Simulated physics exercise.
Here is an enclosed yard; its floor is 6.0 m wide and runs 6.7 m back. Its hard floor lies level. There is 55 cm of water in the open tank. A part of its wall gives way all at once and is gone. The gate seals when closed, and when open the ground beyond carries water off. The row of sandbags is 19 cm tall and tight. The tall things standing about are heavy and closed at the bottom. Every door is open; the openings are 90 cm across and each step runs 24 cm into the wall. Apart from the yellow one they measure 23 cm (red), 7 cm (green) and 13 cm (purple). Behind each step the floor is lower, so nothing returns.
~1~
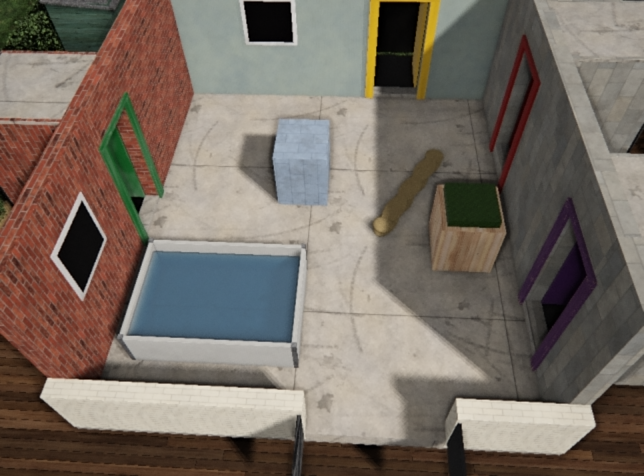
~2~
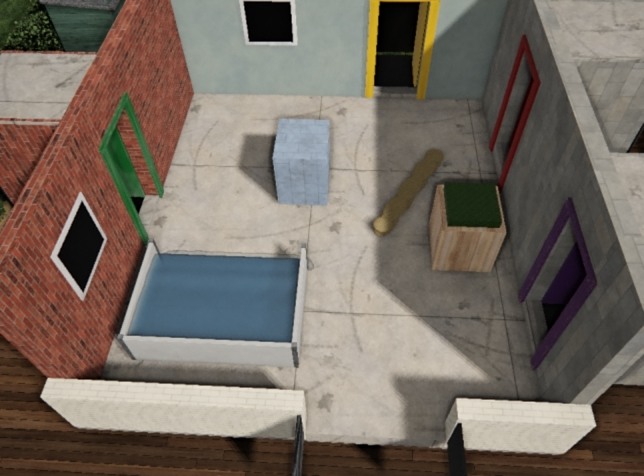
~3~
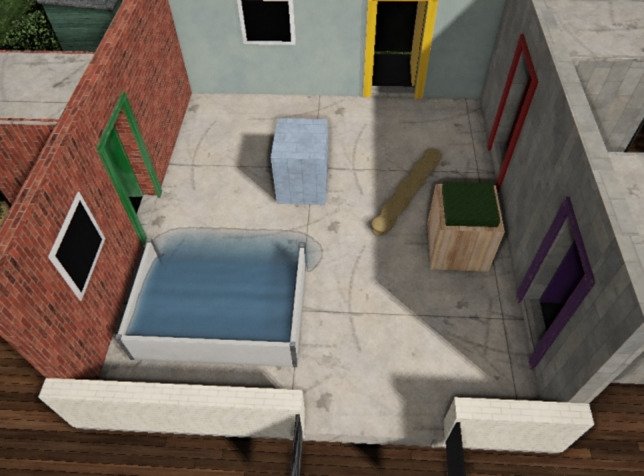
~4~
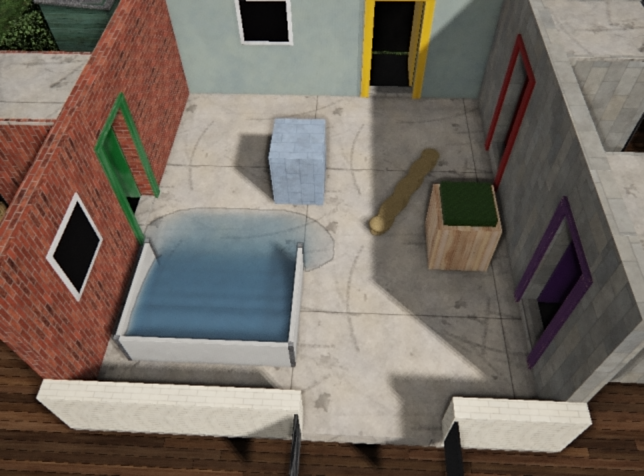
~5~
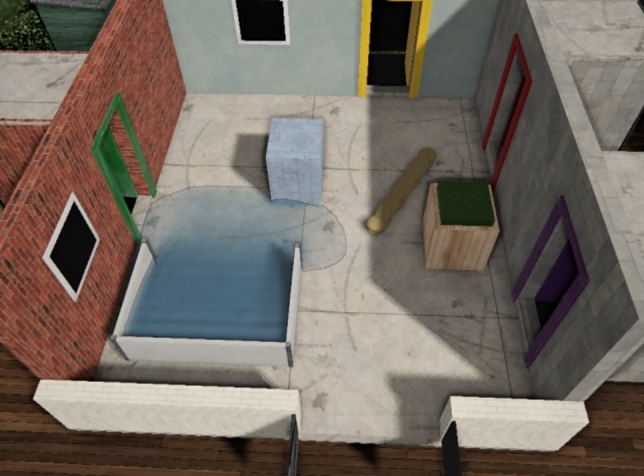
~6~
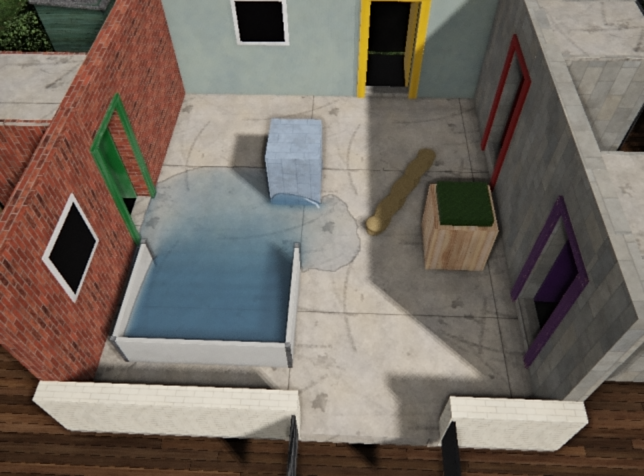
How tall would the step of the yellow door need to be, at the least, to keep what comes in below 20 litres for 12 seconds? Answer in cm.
At least 9 cm or so.
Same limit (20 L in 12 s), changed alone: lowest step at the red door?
Roughly 6.5 cm at red.
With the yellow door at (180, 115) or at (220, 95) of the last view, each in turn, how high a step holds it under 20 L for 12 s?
About 23 and 27 cm.
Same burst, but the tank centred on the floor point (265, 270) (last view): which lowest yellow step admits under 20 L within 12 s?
Some 11.5 cm.
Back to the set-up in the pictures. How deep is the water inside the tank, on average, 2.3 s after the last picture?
Some 10 cm.
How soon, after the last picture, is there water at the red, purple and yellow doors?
Red 4.0 s, purple 3.8 s, yellow 2.0 s.
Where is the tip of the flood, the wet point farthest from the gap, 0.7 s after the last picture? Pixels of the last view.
Around (237, 95).
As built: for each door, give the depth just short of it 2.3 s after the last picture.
Depths in cm: Red 0, green 9, purple 0, yellow 5.
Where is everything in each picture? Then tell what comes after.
The open tank at (218, 292) is whole and still, 55 cm deep; the yellow door at (399, 55) is dry, in the first frame.
The front is at a hidden place, 0.2 m from the gap on the far side; 0.4 m2 of floor is wet, 55 cm left at the back, in the second frame.
Water pours out on the far side and has run 0.7 m, to (226, 232); about 11 cm deep outside, 55 cm at the back, in the third frame.
Water pours out on the far side and has run 1.2 m, to (193, 212); about 9 cm deep outside, 51 cm at the back, in the fourth frame.
Water pours out on the far side and has run 1.7 m, to (210, 189); about 8 cm deep outside, 46 cm at the back, in the fifth frame.
Water pours out on the far side and has run 2.2 m, to (204, 170); about 7 cm deep outside, 47 cm at the back; the yellow door at (391, 54), 5.2 m from the gap, is still 3.1 m from the nearest water, in the sixth frame.
Then, 0.7 s after the last picture water covers 35 % of the floor, deepest (32 cm) near (283, 215); it has not reached the yellow door.
Then, 2.3 s after the last picture water covers 50 % of the floor, deepest (32 cm) near (179, 117); 5 cm at the yellow door, 0 litres in over its 9 cm step.
Then, 11.3 s after the last picture water covers 95 % of the floor, deepest (8 cm) near (409, 202); 6 cm at the yellow door, 18 litres in over its 9 cm step.
At the yellow door as built, the water peaked near 12 cm, 7.3 s after the last picture.
Run again over the same 12 s with other heights there, 29 litres in over 7.5 cm, 13 litres over 10 cm. The limit of 20 litres is kept from about 9 cm up.
